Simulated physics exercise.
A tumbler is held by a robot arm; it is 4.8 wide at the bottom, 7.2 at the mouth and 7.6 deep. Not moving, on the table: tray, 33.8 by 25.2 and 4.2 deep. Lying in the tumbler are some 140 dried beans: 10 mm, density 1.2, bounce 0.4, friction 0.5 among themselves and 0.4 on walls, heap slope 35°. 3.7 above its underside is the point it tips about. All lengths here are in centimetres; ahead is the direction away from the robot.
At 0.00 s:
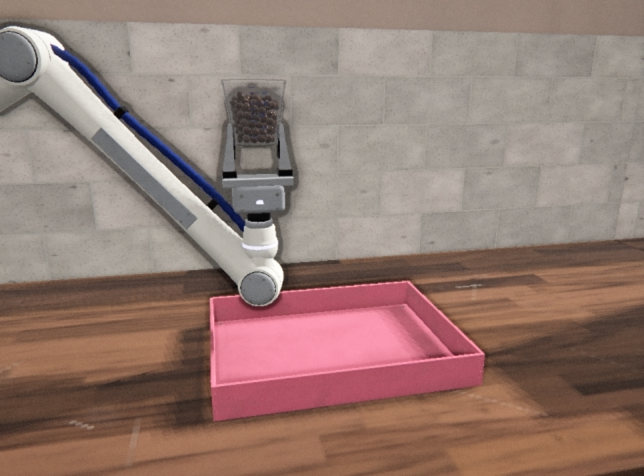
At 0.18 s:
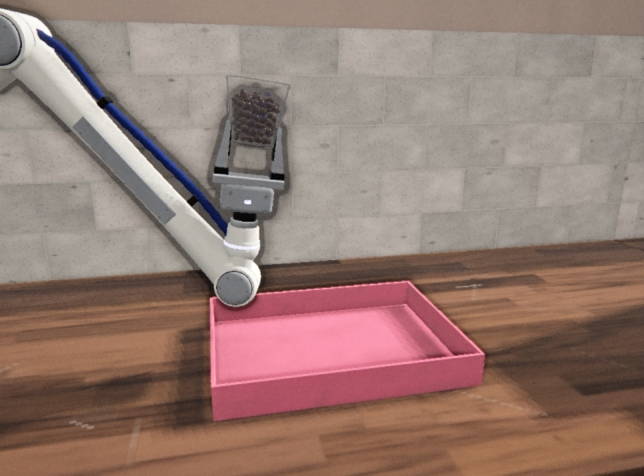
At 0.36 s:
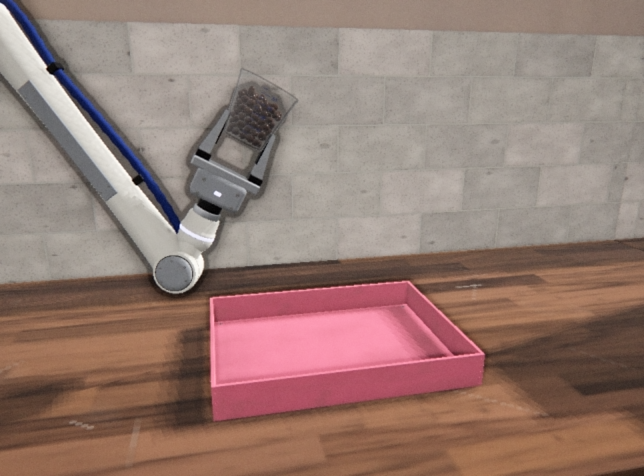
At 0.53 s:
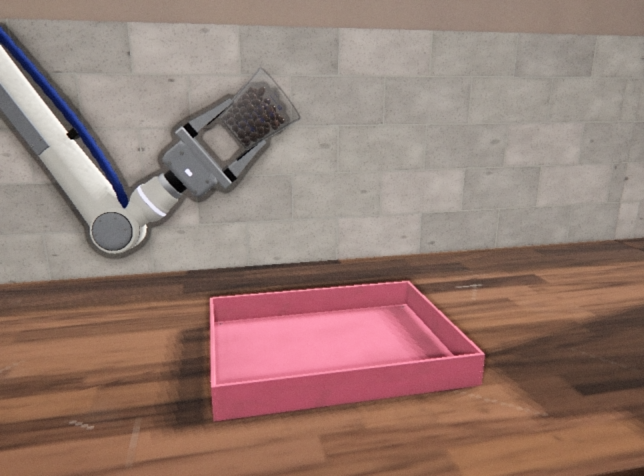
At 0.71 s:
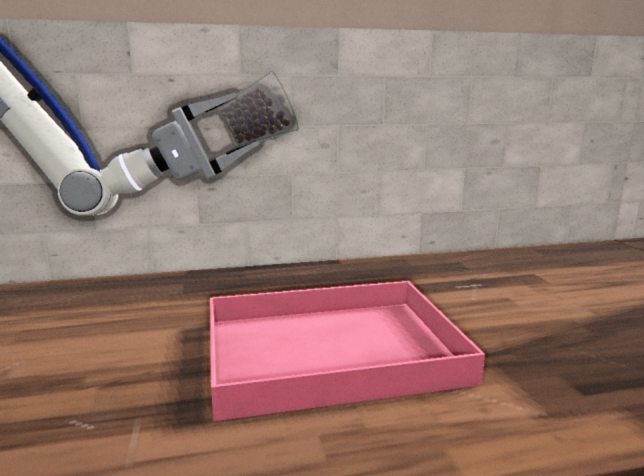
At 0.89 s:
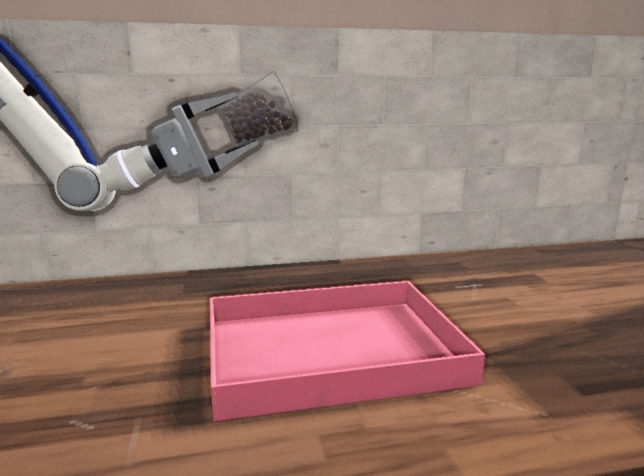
The footage shows a robot arm holding a clear tumbler of dark dried beans above a pink tray on a wooden table, steadily tilting the tumbler to the right until it leans well over, the beans still inside.
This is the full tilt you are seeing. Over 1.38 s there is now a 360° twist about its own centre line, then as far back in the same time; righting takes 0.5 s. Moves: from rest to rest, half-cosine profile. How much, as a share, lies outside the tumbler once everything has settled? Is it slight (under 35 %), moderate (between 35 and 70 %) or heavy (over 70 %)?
It is slight, under 35 %.
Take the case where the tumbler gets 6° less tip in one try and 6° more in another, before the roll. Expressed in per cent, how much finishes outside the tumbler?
10 % and 40 %.
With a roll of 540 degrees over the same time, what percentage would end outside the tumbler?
Roughly 25 %.
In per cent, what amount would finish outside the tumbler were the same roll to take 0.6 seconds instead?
You'd be looking at some 5 per cent.
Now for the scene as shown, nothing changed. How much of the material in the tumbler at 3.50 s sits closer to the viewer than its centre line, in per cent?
About 65 percent, I'd say.
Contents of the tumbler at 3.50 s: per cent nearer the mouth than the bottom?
Close to 35 per cent is in the half by the mouth.
After 2.19 s, tipped 68°, highest piece 36 above the table; 130 in the tumbler, 9 in the tray, 2 in flight or on a rim.
After 3.50 s, tipped 68°, highest piece 36 above the table; 114 in the tumbler, 22 in the tray, 5 in flight or on a rim.
After 4.35 s, upright, highest piece 38 above the table; 110 in the tumbler, 31 in the tray.
After 5.05 s, upright, highest piece 38 above the table; 110 in the tumbler, 31 in the tray.
In the end, 110 in the tumbler, 31 in the tray. That is 22 % outside the tumbler.
